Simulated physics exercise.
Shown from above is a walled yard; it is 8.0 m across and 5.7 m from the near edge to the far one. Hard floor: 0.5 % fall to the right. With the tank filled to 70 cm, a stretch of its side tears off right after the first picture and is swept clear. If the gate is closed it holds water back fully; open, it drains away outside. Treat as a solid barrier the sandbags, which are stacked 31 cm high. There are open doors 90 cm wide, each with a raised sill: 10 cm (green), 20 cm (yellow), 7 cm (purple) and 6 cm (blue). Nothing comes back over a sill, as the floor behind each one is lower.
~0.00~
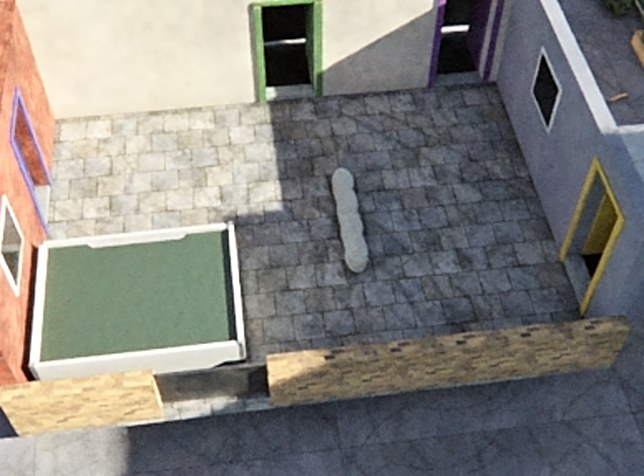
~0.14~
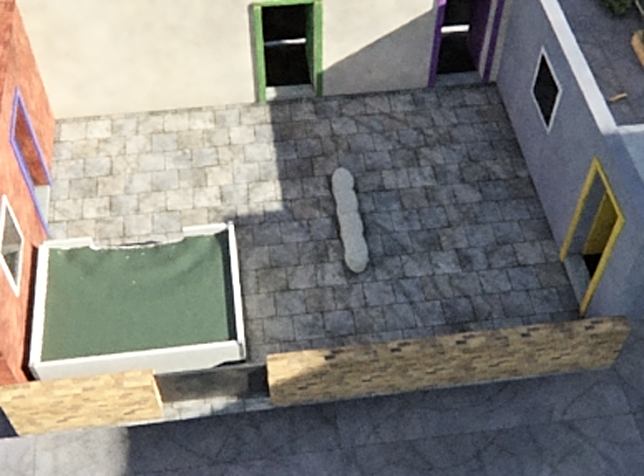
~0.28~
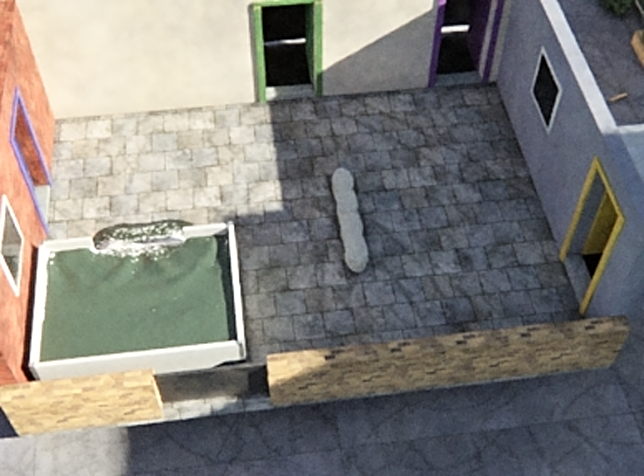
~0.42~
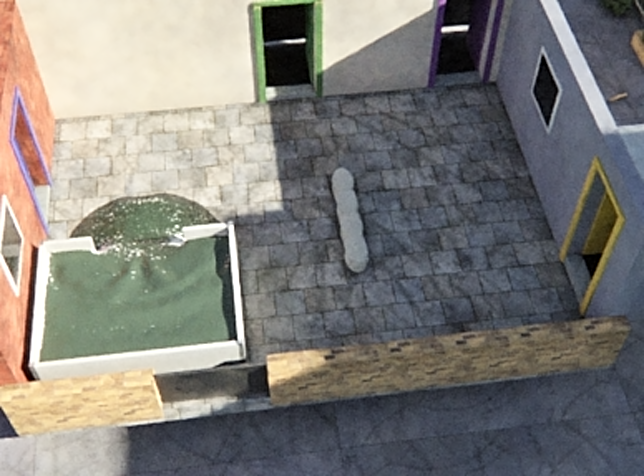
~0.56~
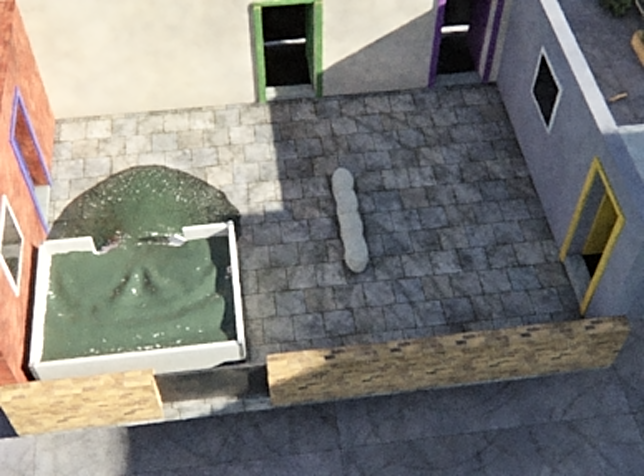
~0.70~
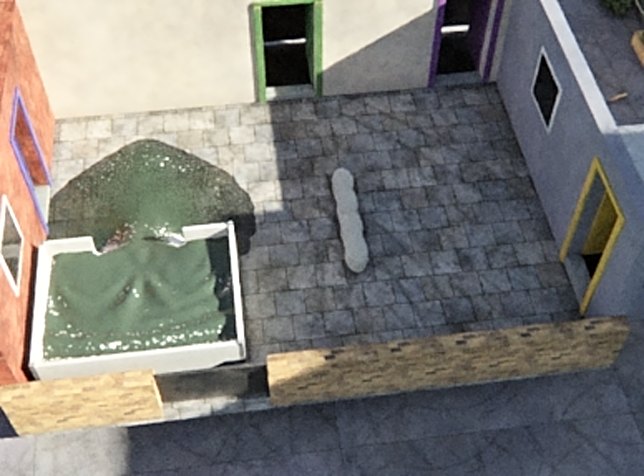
Green water in a white tank pours through its far side and spreads across the paving.
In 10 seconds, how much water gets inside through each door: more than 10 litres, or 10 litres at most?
After that time: The green door, more than 10 litres; the yellow door, 10 litres at most; the purple door, more than 10 litres; the blue door, more than 10 litres.
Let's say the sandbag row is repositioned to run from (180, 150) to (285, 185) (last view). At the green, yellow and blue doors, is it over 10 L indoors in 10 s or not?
Well, the green one is within bounds, the yellow one is within bounds, and the blue one is more than allowed.
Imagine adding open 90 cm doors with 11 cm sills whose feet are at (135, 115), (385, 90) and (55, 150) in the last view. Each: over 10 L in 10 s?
Door 1: Higher; door 2: Lower; door 3: Higher.
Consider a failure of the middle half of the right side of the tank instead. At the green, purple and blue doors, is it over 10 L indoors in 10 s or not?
At green the amount is higher than the mark, at purple it is higher than the mark, and at blue it is beneath the mark.
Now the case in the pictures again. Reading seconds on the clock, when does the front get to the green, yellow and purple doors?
The front reaches green at 1.8 s, yellow at 5.0 s, purple at 2.8 s.
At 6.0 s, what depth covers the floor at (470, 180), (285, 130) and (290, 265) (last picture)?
Roughly 4, 11, 1 cm.
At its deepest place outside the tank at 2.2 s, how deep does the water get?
About 43 cm.
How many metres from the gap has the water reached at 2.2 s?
Distance: Approx. 5.2 m.
After 1.4 s water covers 30 % of the floor and is deepest (42 cm) near (139, 262); green door not reached, yellow door not reached, purple door not reached, blue door 11 cm at the sill, 2 L in.
After 2.2 s water covers 35 % of the floor and is deepest (43 cm) near (76, 129); green door 17 cm at the sill, 1 L in, yellow door not reached, purple door not reached, blue door 11 cm at the sill, 23 L in.
After 3.5 s water covers 45 % of the floor and is deepest (27 cm) near (117, 170); green door 14 cm at the sill, 18 L in, yellow door not reached, purple door 4 cm at the sill, 0 L in, blue door 15 cm at the sill, 55 L in.
After 6.0 s water covers 70 % of the floor and is deepest (21 cm) near (499, 99); green door 12 cm at the sill, 30 L in, yellow door 6 cm at the sill, 0 L in, purple door 11 cm at the sill, 17 L in, blue door 12 cm at the sill, 157 L in.
After 10.0 s water covers 95 % of the floor and is deepest (17 cm) near (256, 383); green door 7 cm at the sill, 32 L in, yellow door 12 cm at the sill, 0 L in, purple door 13 cm at the sill, 127 L in, blue door 7 cm at the sill, 200 L in.
